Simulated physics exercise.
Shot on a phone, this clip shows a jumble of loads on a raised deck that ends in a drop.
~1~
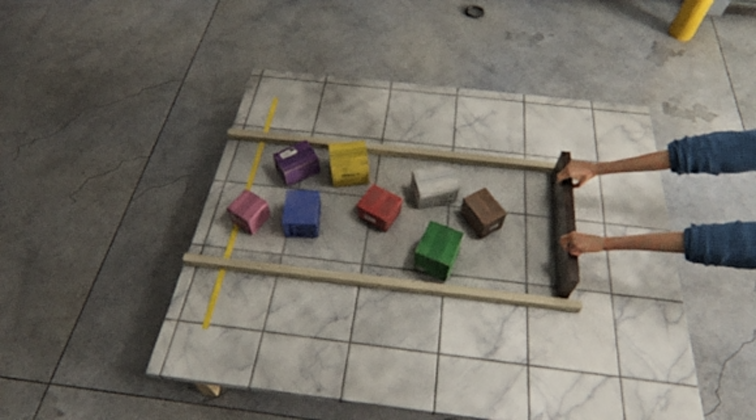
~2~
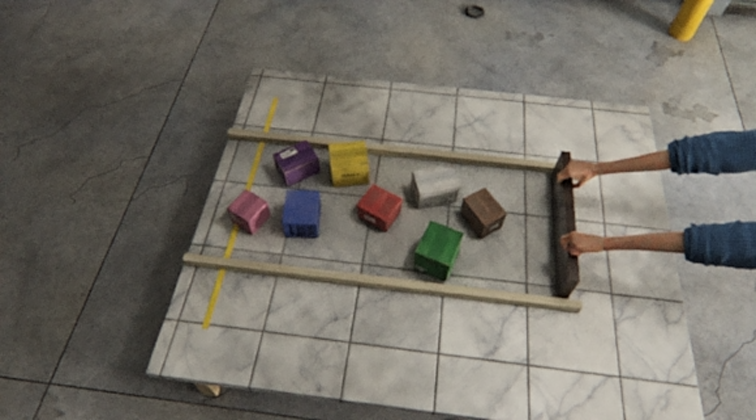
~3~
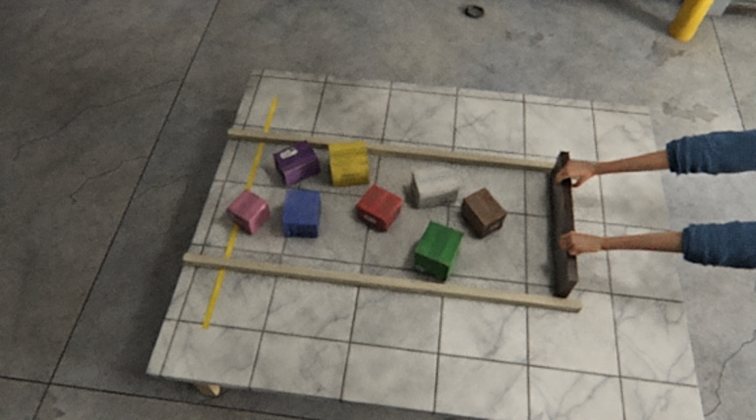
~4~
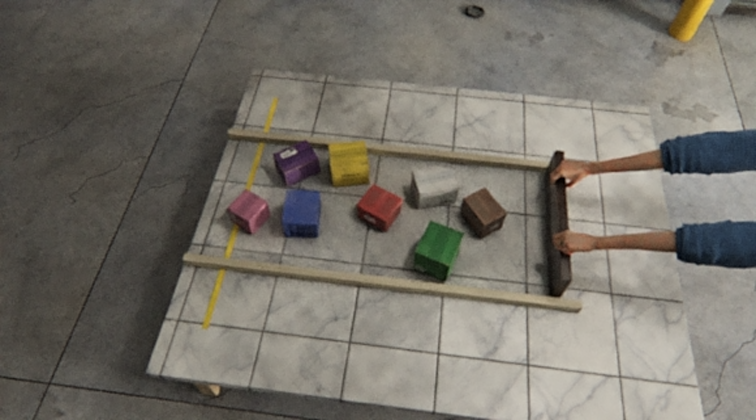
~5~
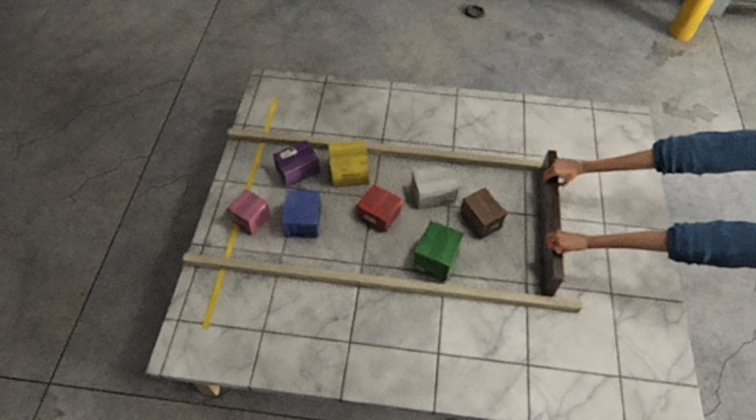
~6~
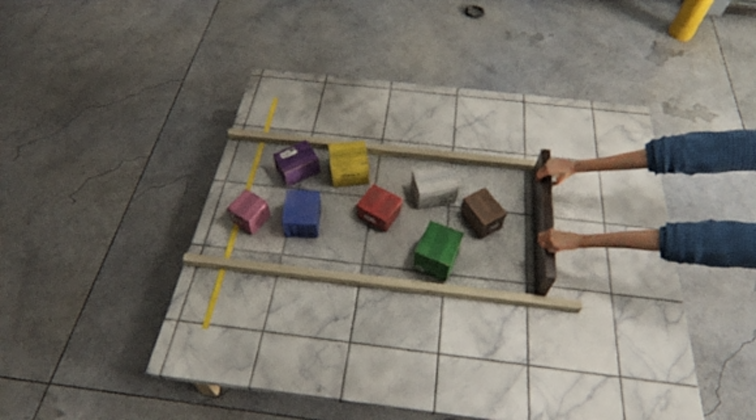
On a marble-tiled surface set over a gray concrete floor, eight colorful boxes sit scattered between two wooden rails, with yellow tape at the left. Two hands grip a dark plank at the right end, holding it still at first, then slide it slightly left while the boxes stay put.
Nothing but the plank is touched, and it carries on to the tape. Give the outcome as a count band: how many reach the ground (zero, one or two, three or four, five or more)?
So the tally of ones that come down is five plus, really.
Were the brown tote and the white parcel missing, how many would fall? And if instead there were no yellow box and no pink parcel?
The counts would be 3 and 3.
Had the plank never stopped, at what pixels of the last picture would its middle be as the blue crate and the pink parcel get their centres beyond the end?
The middle is at (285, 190) when it's the blue crate, and at (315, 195) when it's the pink parcel.
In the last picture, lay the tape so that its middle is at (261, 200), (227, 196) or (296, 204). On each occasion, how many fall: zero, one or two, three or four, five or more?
Taking the places in the order asked: 3 or 4, then five or over, then one to two.
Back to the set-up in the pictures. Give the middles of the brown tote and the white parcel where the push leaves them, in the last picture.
In the last picture, roughly (230, 189) and (233, 158).
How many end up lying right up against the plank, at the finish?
Well, it touches 3.
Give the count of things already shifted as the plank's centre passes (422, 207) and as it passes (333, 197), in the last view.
At first I count 4, and then 8.
Early on, none off yet; pink parcel at rest near (249, 212); purple parcel at rest near (297, 163); blue crate at rest near (302, 214).
Finally, the number that fall off is five or more; lost, red tote, yellow box, blue crate, purple parcel and pink parcel.
